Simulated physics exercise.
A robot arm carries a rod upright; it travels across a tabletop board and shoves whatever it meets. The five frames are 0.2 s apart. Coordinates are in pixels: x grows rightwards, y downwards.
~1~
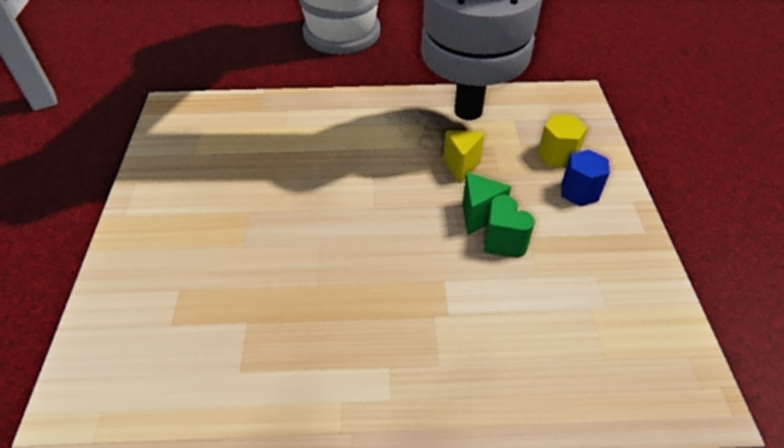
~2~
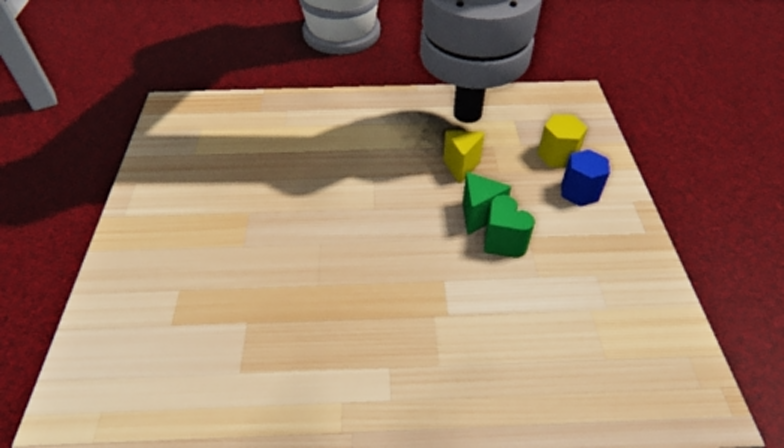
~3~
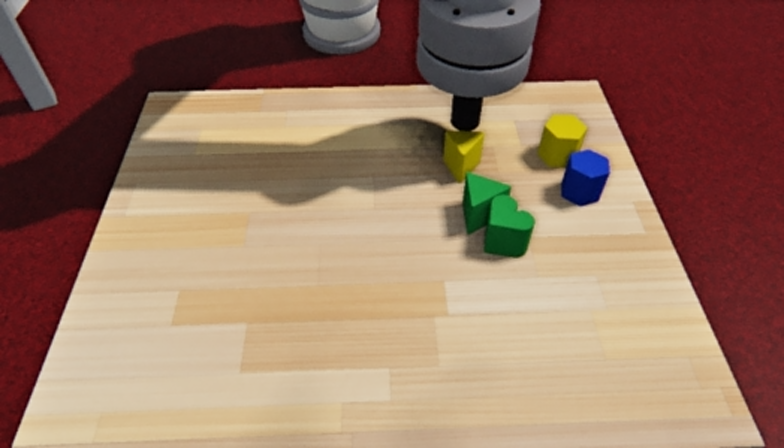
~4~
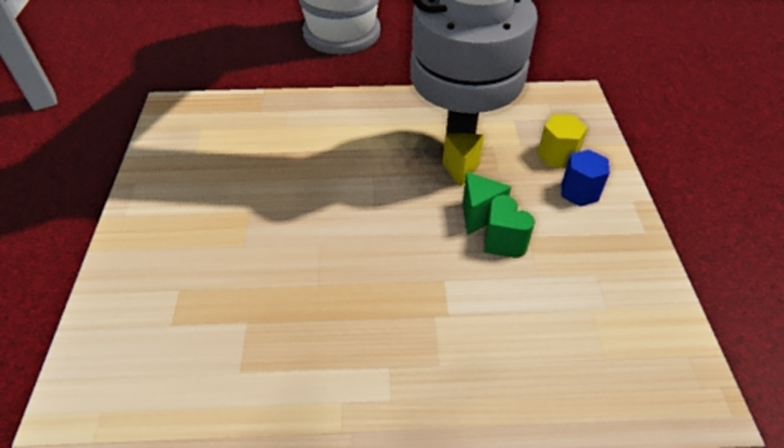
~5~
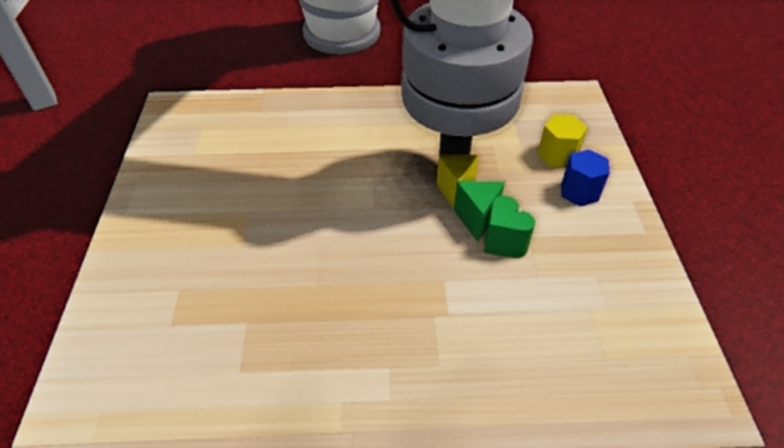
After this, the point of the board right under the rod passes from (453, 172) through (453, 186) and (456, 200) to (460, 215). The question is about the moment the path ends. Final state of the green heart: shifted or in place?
Once the rod is done, the green heart remains in the old spot.
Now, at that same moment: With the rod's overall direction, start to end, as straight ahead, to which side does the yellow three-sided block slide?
Sideways shift: Right.
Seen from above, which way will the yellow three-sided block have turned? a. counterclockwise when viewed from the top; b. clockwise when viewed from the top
My answer is option b.
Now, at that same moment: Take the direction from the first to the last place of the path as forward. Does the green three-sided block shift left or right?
Answer: Rightward.
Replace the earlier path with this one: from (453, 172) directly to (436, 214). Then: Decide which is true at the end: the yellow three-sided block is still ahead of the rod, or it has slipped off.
Still in front.
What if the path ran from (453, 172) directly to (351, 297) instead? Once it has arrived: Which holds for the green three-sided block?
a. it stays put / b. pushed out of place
b.
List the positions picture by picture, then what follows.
The first frame shows rod tip (468, 112); block tops, yellow three-sided block (465, 139); green three-sided block (484, 187); green heart (510, 213).
The second frame shows rod (467, 115); blocks unchanged.
The third frame shows rod (465, 123); blocks unchanged.
The fourth frame shows rod (461, 136); yellow three-sided block (465, 141).
The fifth frame shows rod (454, 157); yellow three-sided block (459, 163); green three-sided block (482, 191); green heart (510, 213).
On the path given first. Halfway along, rod (456, 178); yellow three-sided block (449, 184), turned 15° clockwise; green three-sided block (470, 199), turned 45° anticlockwise.
At the end, rod (462, 200); yellow three-sided block (443, 204), turned 25° clockwise; green three-sided block (473, 217), turned 40° anticlockwise; green heart in place.
